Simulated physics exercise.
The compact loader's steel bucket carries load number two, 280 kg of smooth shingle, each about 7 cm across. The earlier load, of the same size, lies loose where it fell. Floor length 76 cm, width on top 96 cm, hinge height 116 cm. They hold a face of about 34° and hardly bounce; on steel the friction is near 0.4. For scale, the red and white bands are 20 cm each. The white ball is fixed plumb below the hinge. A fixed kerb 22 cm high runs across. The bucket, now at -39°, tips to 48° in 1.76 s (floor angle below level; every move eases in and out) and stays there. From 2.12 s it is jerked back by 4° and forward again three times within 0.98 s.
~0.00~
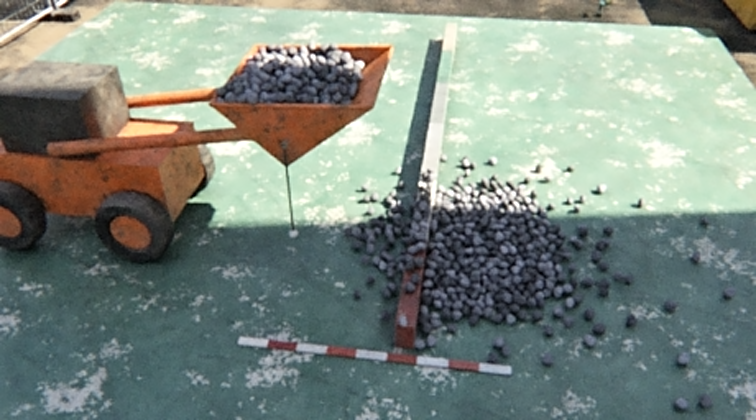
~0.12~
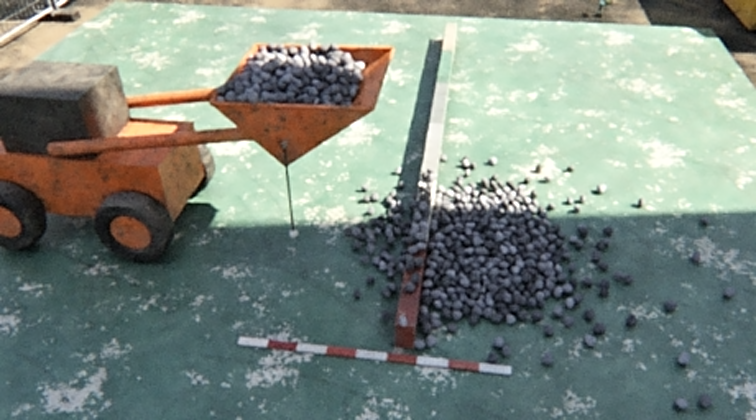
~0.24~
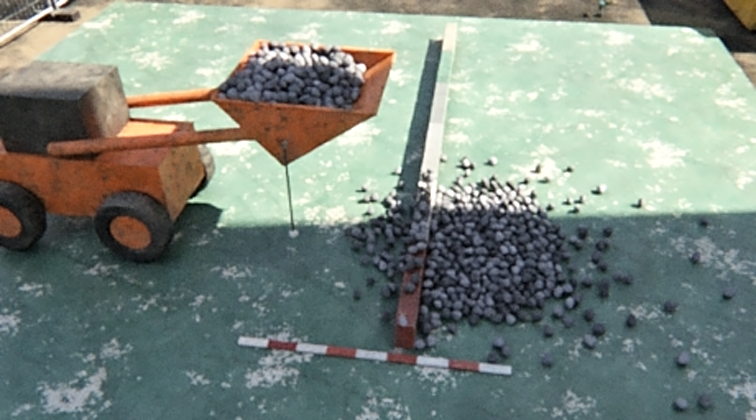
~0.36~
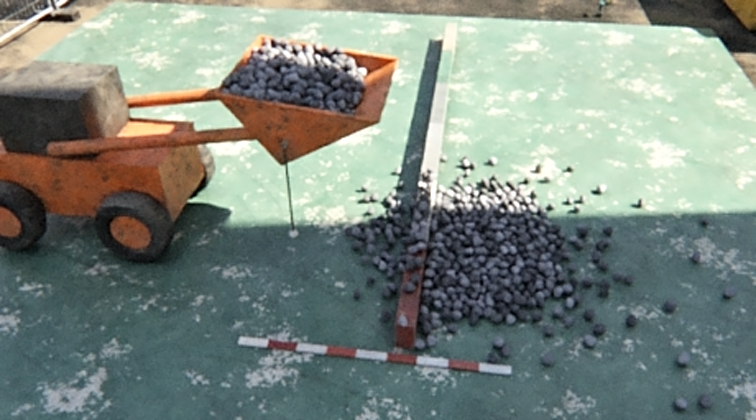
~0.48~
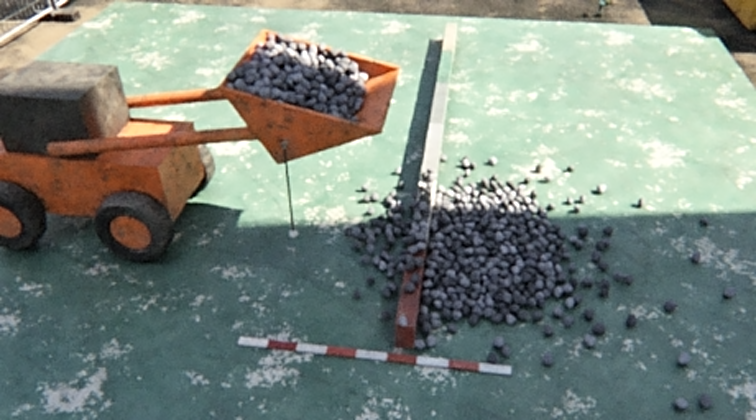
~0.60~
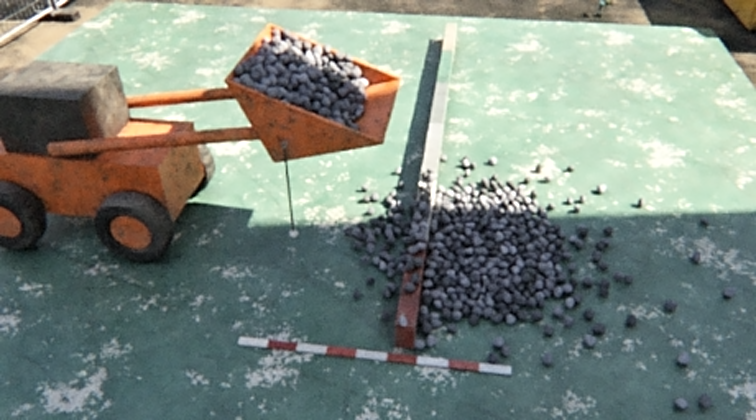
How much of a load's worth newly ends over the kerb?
Close to 12 parts in a hundred.
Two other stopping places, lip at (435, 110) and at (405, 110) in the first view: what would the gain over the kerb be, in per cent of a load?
Near 95 per cent from the first place, 55 from the second.
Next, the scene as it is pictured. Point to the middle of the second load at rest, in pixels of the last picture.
Their middle is at about (385, 233).
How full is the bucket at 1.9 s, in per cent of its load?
It holds some 5 per cent.
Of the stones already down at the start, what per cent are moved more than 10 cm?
About 5 per cent.
After 1.3 s the floor is at 34°; in per cent of one load, 85 in the bucket, 29 on this side of the kerb, 86 over the kerb; the foremost stones are at (689, 296).
After 1.9 s the floor is at 48°; in per cent of one load, 4 in the bucket, 101 on this side of the kerb, 95 over the kerb; the foremost stones are at (689, 296).
After 3.5 s the floor is at 48°; in per cent of one load, 0 in the bucket, 102 on this side of the kerb, 98 over the kerb; the foremost stones are at (689, 296).
After 6.0 s the floor is at 48°; in per cent of one load, 0 in the bucket, 102 on this side of the kerb, 98 over the kerb; the foremost stones are at (689, 296). Net gain over the kerb, 12.
